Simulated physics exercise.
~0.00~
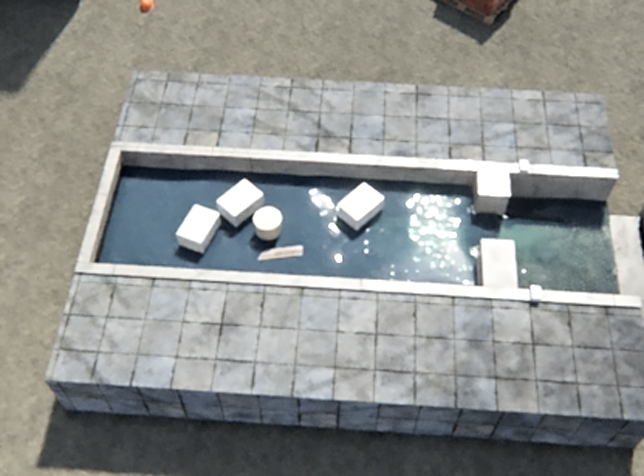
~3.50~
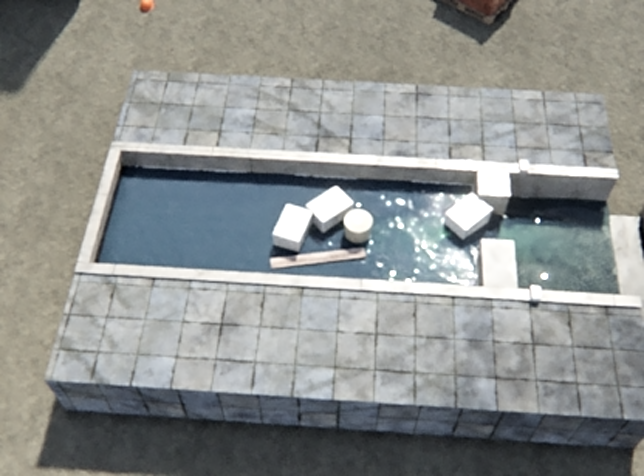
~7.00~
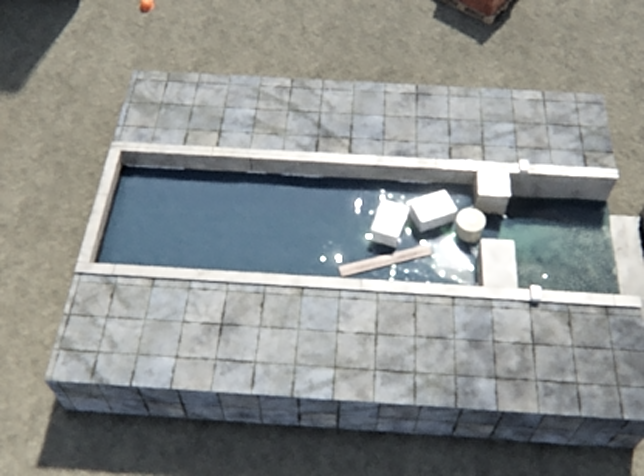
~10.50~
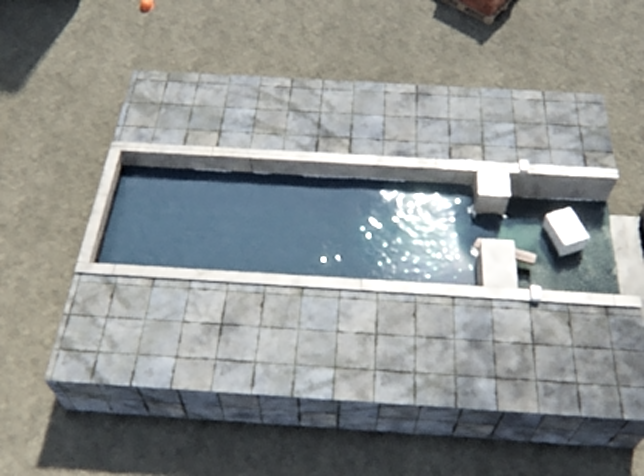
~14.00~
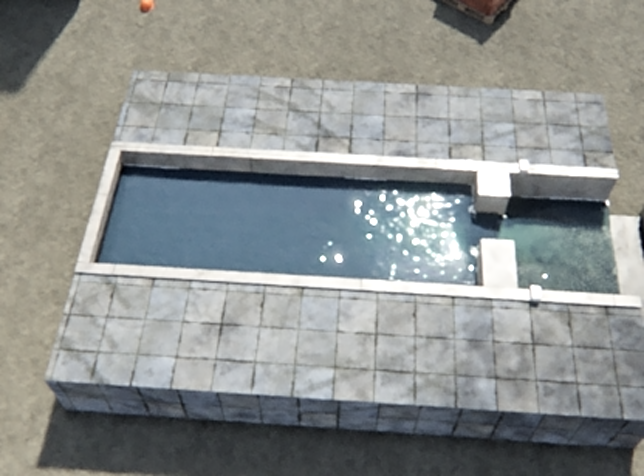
We see a stone-sided water channel from above, with three pale boxes, a round pale object and a plank drifting right. They pass through the narrow gap between two white blocks and leave view, until the channel holds only water.
